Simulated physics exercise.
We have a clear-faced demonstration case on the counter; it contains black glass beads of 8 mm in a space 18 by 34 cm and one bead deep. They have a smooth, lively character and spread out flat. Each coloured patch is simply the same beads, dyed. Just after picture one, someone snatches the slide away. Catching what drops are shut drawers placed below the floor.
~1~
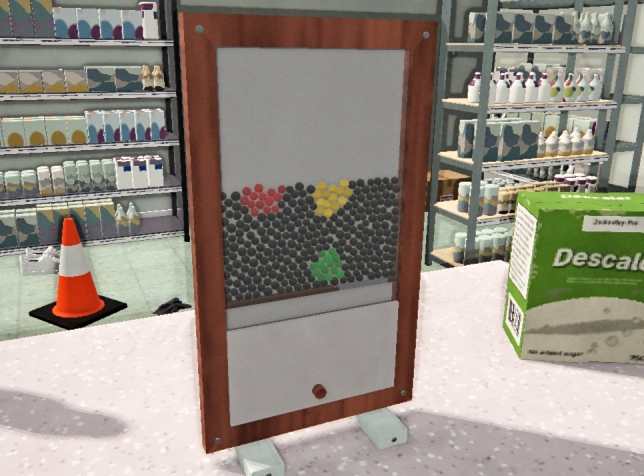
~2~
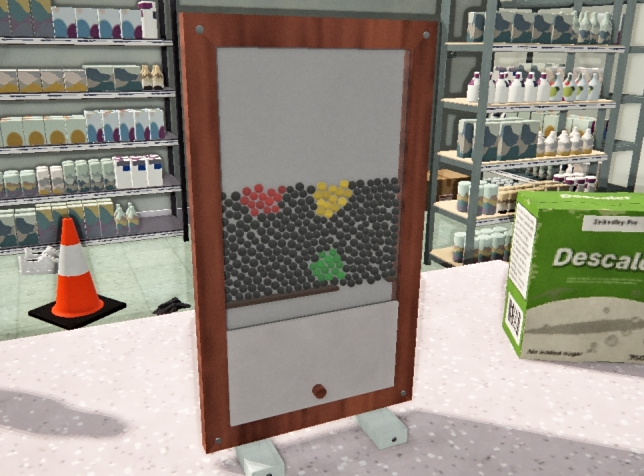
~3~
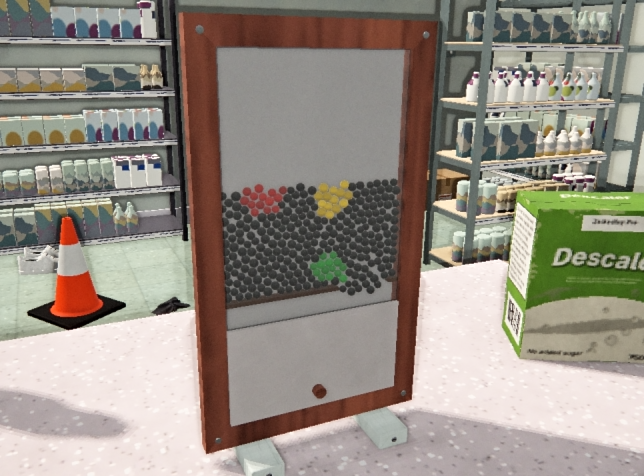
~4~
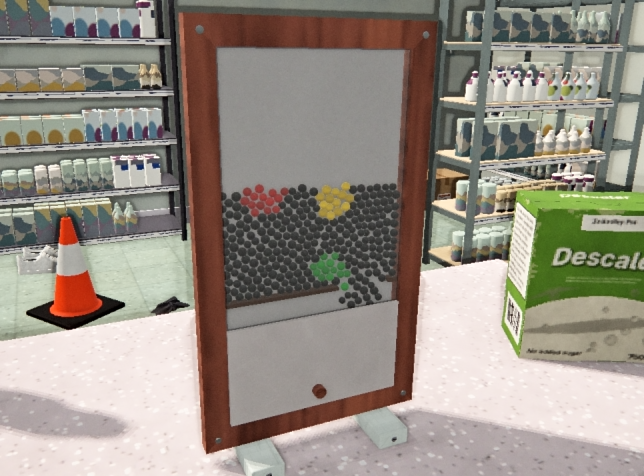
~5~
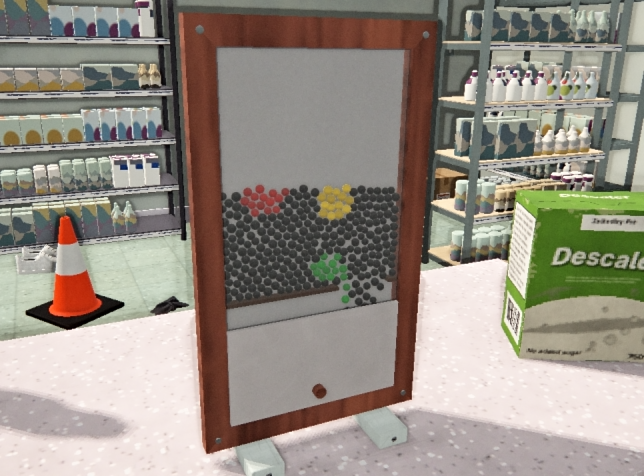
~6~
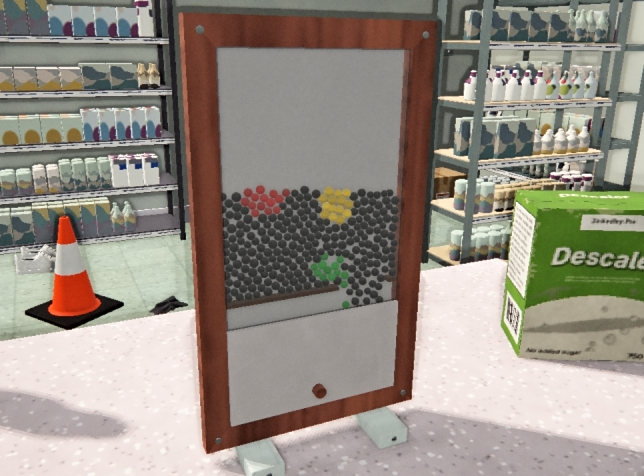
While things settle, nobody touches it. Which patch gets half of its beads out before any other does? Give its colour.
First to half empty: Green.
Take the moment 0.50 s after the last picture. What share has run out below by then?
Close to 65 percent at that point.
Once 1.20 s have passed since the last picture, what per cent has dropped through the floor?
Roughly 80 %.
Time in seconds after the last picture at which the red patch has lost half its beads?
Half is gone at around 0.6 s.
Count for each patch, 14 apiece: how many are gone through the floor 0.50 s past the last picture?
Count out below - yellow 14, red 4, green 14.
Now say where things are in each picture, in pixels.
In the first frame, about 290 beads; beads centred (316, 234); yellow patch (331, 198); red patch (263, 200); green patch (328, 266); slide (333, 288) to (390, 279).
In the second frame, beads centred (316, 235); 0 out.
In the third frame, beads centred (314, 243); 6 out.
In the fourth frame, beads centred (314, 243); 13 out.
In the fifth frame, beads centred (315, 243); 21 out.
In the sixth frame, beads centred (315, 243); 27 out; yellow patch (336, 205); red patch (264, 201); green patch (330, 270).
Then, 0.15 s later than the last picture, 35 % are out; out of 14, yellow 0, red 0, green 9.
Then, 0.50 s later than the last picture, 65 % are out; out of 14, yellow 14, red 4, green 14.
Then, 1.20 s later than the last picture, 80 % are out; out of 14, yellow 14, red 14, green 14.
At rest 2.6 s after the last picture, 85 % are out; out of 14, yellow 14, red 14, green 14; half out at yellow 0.25 s, red 0.57 s, green 0.12 s.
